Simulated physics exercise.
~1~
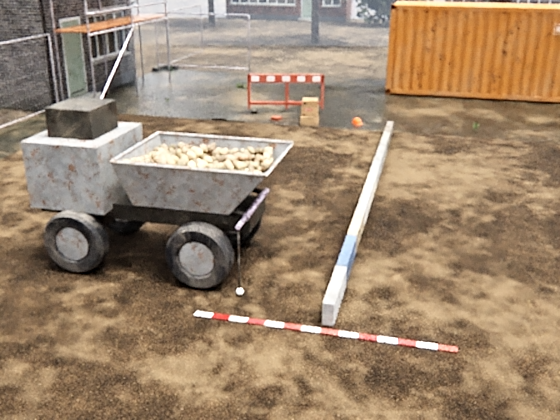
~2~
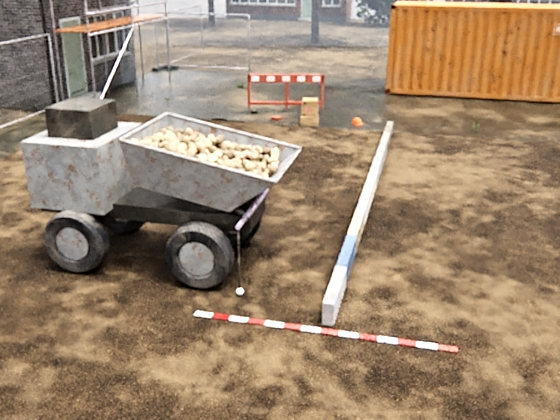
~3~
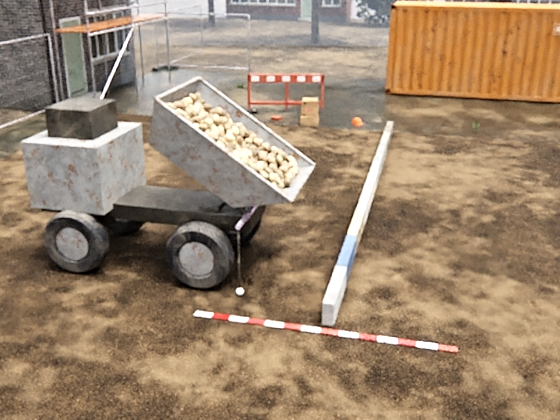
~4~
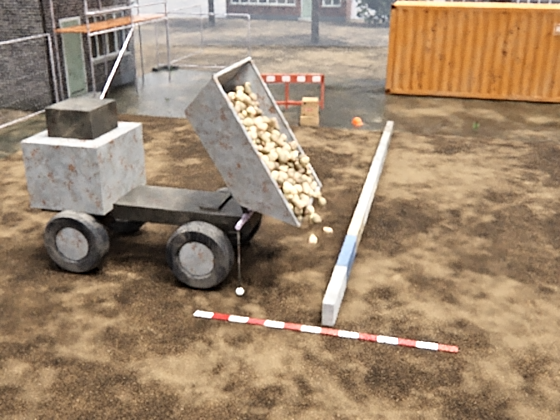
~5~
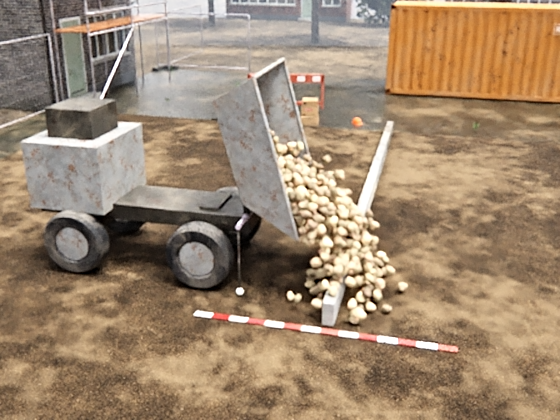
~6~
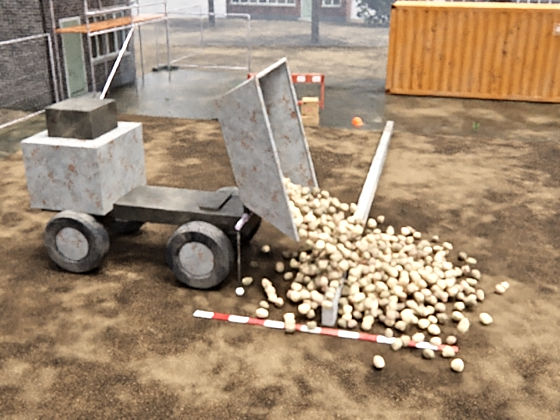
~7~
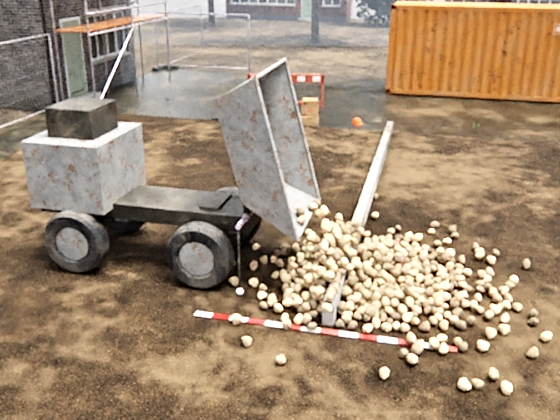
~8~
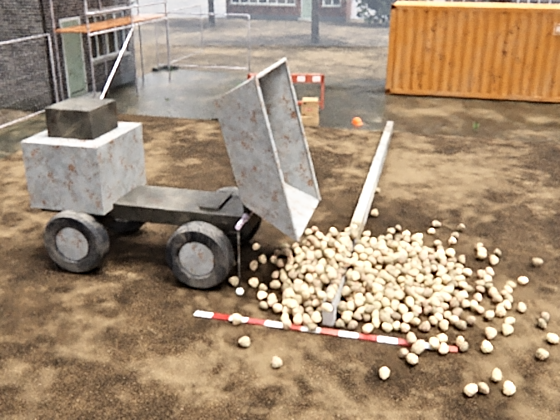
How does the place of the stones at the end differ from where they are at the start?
At the start the stones are piled inside the dumper's skip. At the end they lie spread on the ground, lower and farther to the right, on both sides of the kerb.
